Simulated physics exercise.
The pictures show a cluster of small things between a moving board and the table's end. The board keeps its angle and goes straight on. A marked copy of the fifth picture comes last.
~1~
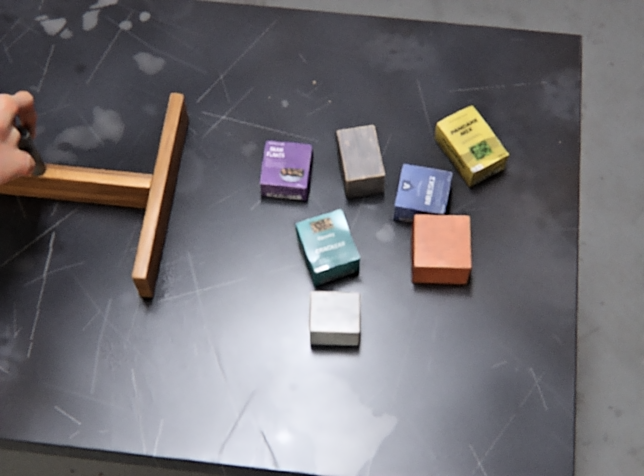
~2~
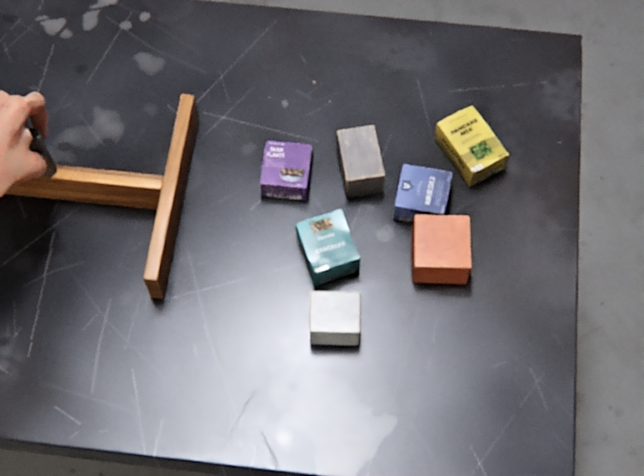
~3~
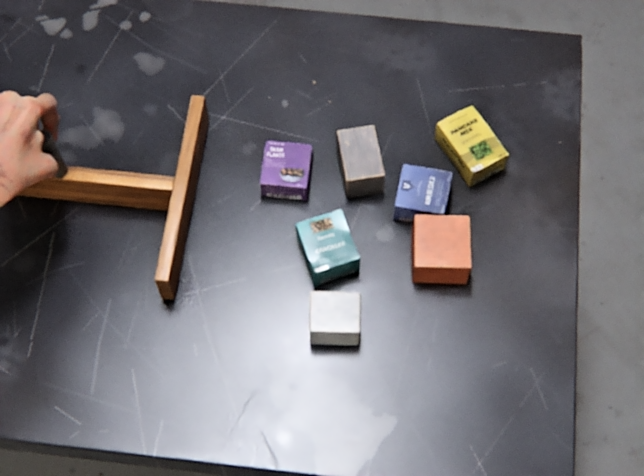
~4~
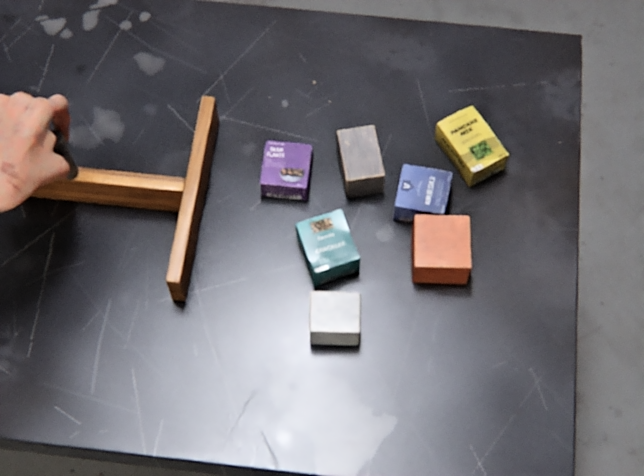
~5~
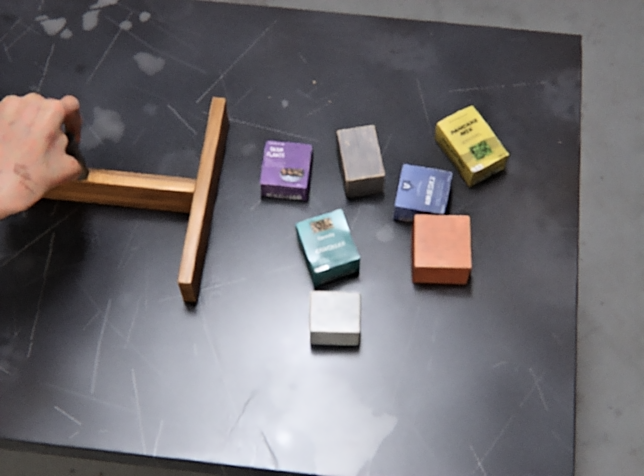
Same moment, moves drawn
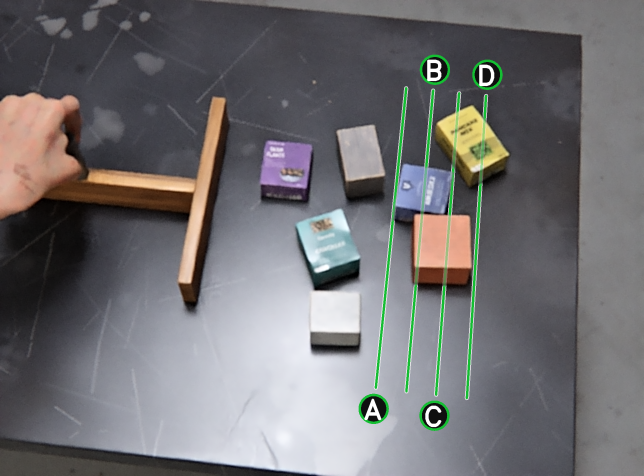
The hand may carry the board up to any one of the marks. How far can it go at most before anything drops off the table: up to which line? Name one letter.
At C, and not beyond.
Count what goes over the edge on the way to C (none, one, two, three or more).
In all, none.
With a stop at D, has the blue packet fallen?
Yes.
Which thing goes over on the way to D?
The blue packet.
On the marked copy, A at (392, 228); B at (421, 231); C at (448, 234); D at (477, 237).
With C. Early on, board (292, 195); grey block (374, 163); purple packet (329, 175).
Further on, board (381, 204); blue packet (502, 209); yellow packet (498, 141).
At the end, board (446, 211); blue packet (565, 218); orange block (527, 259); nothing has fallen.
As for the rest, A is safe but short; B is safe but short; D drops the blue packet.
